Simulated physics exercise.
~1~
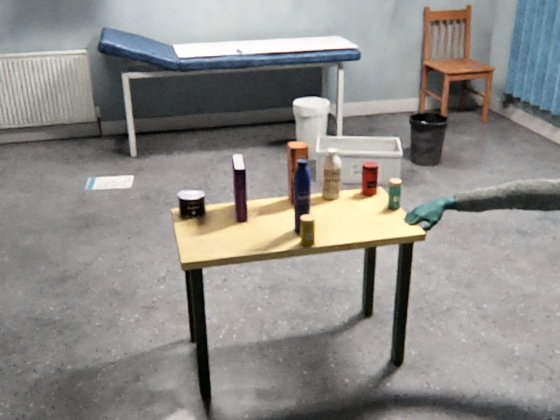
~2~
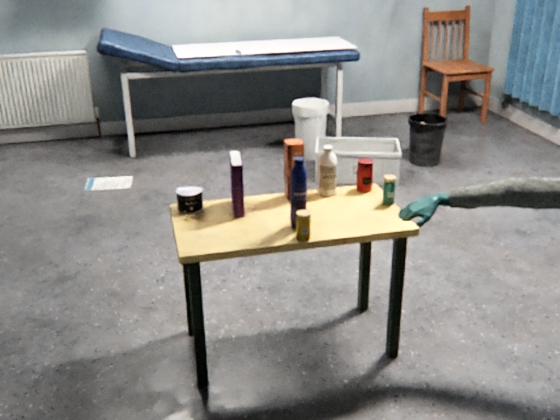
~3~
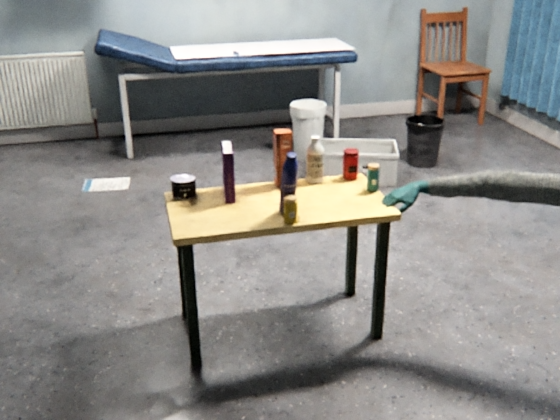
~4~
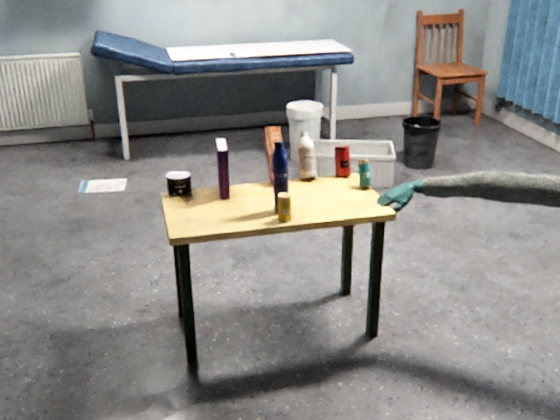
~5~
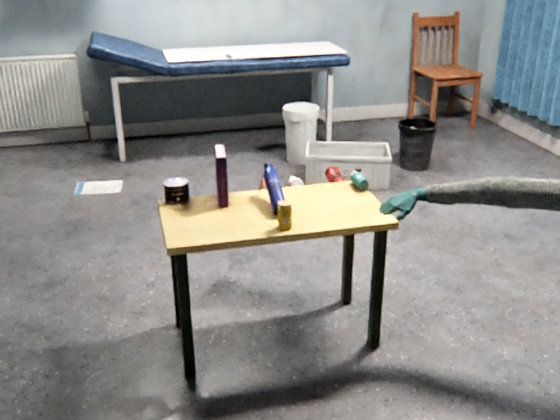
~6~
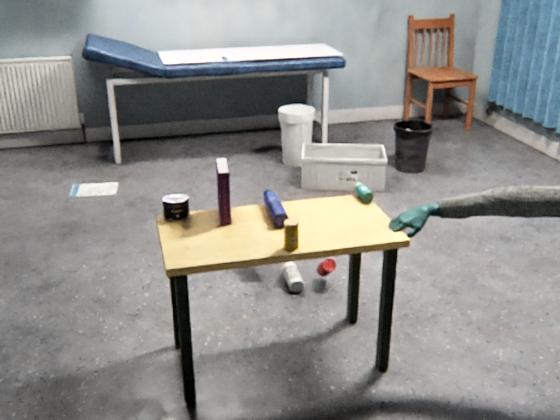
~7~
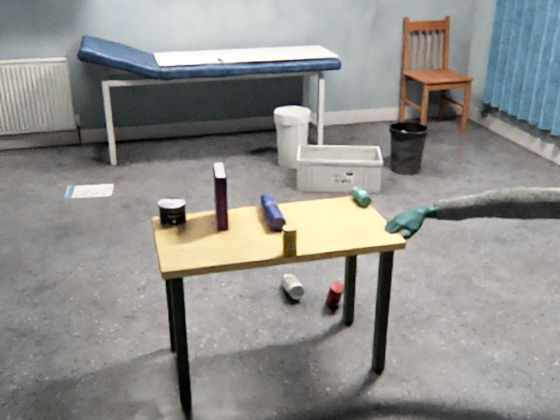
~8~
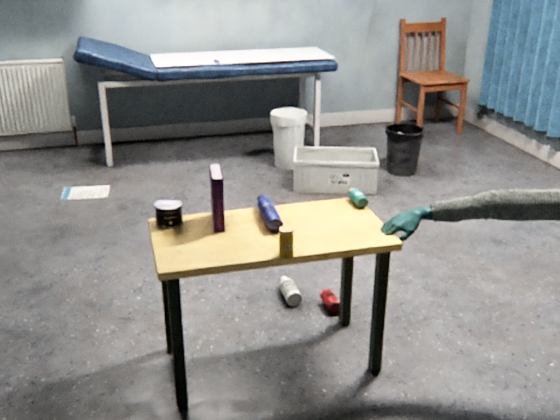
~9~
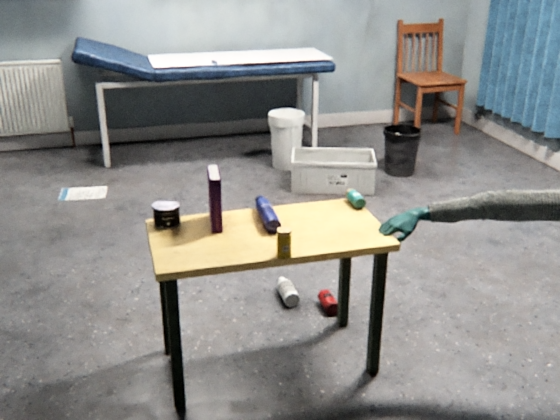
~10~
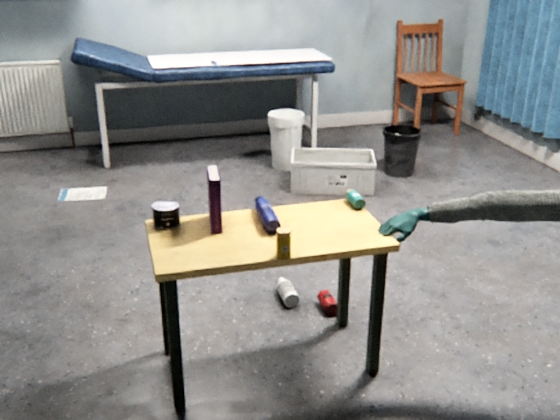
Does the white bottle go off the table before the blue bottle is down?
Yes, the white bottle goes first, dropping off the far edge of the table before the blue bottle has finished toppling onto its side on the top.
In a grey-floored room with a blue padded couch and a wooden chair at the back, a small light-topped table is seen from the front and slightly above. A black tub, purple book, yellow shaker, blue and white bottles, orange carton, red jar and turquoise shaker stand on it, while a green-gloved hand holds its right end. The table slides away from the viewer, then is jerked back. The carton, white bottle and red jar drop off the far edge, and the blue bottle and turquoise shaker topple. The tub, book and yellow shaker stay standing.
